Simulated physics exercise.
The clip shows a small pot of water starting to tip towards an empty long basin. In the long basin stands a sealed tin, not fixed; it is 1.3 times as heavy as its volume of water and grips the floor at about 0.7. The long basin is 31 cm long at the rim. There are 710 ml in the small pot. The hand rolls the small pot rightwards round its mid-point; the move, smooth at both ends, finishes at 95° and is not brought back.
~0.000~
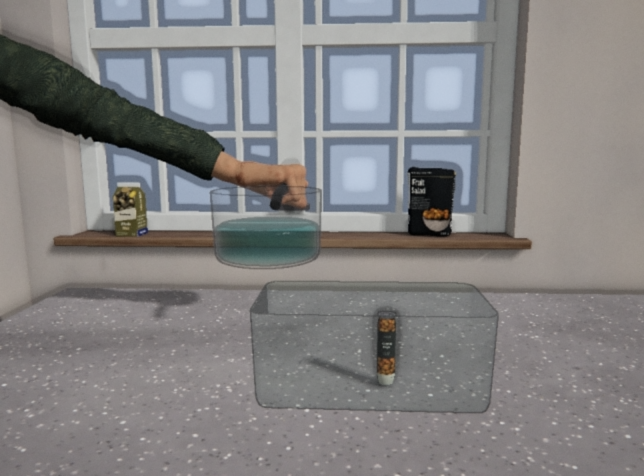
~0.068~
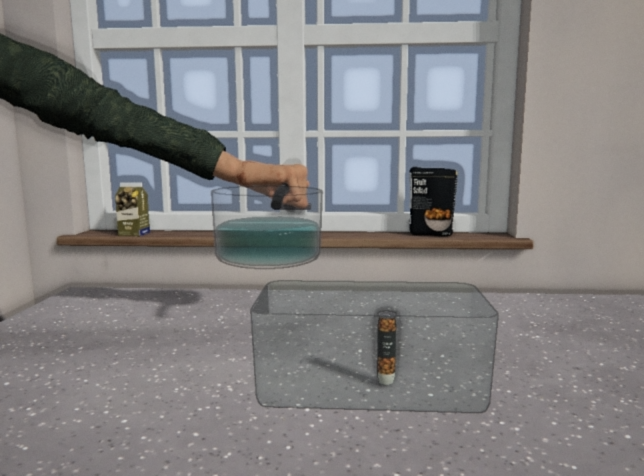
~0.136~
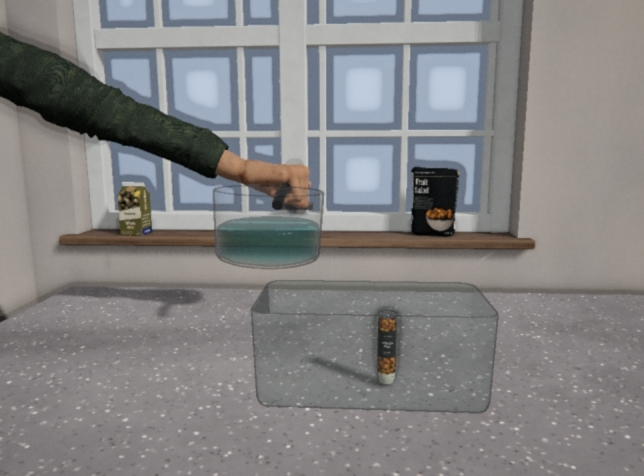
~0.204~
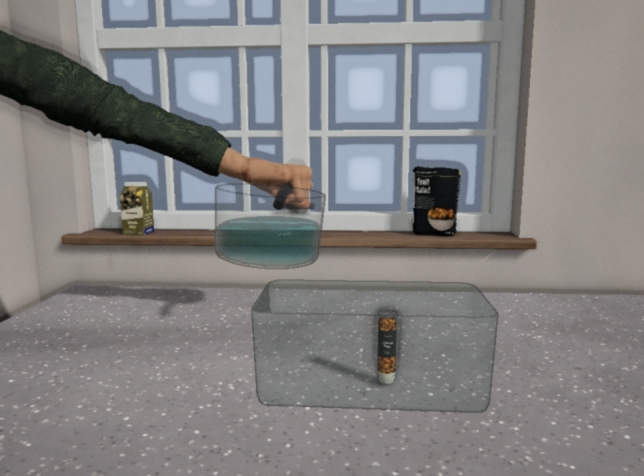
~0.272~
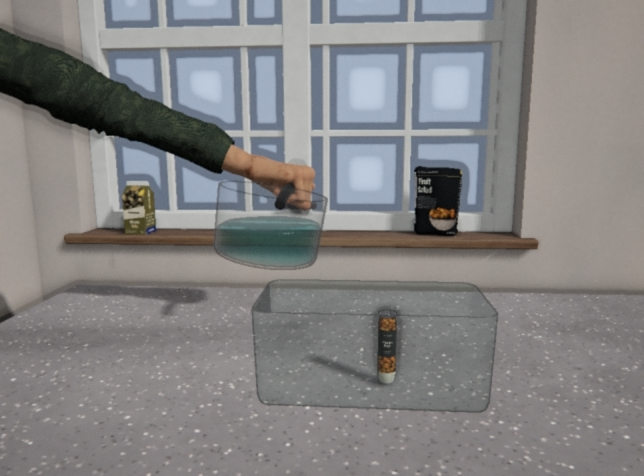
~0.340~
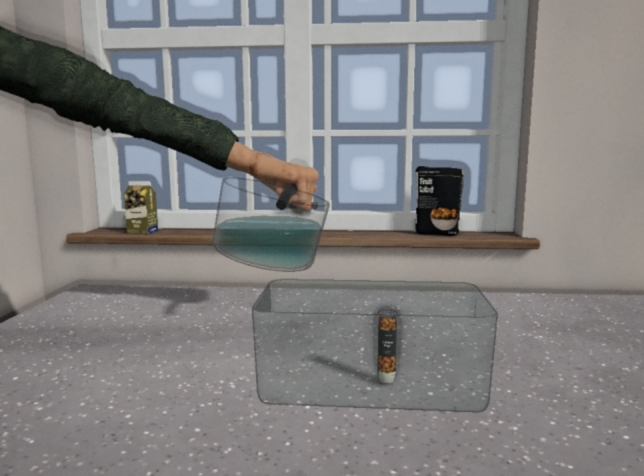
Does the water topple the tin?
It stays up.
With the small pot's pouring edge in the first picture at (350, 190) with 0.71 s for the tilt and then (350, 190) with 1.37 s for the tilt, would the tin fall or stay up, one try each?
First it falls; then it falls.
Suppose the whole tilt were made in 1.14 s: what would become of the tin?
The tin keeps standing.
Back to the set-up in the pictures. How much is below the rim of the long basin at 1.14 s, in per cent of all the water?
Some 56 per cent.
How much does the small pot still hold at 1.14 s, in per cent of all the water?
About 34 per cent.
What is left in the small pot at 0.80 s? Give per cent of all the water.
About 86 per cent.
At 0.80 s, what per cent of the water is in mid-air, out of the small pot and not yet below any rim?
Near 12 in a hundred.
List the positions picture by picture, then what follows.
It leans 0°; its right rim is at (321, 192); the water meets the walls at (218, 224) and (319, 225); the long basin's rim runs from (259, 297) to (485, 300); the tin's top is at (387, 318), in the first picture.
It leans 1°; its right rim is at (322, 193); the water meets the walls at (219, 224) and (319, 225), in the second picture.
It leans 2°; its right rim is at (323, 194); the water meets the walls at (220, 223) and (320, 224), in the third picture.
It leans 5°; its right rim is at (325, 197); the water meets the walls at (220, 223) and (320, 224), in the fourth picture.
It leans 9°; its right rim is at (327, 201); the water meets the walls at (221, 223) and (320, 224), in the fifth picture.
It leans 14°; its right rim is at (328, 206); the water meets the walls at (220, 223) and (321, 225), in the sixth picture.
By 0.80 s the tilt is 60° and 87 per cent is still to pour; the tin stands where it began.
By 1.14 s the tilt is 88° and 33 per cent is still to pour; the tin stands where it began.
By 1.49 s the tilt is 95° and 7 per cent is still to pour; the tin stands where it began.
By 1.87 s the tilt is 95° and 1 per cent is still to pour; the tin stands where it began.
At rest the tin stands where it began.
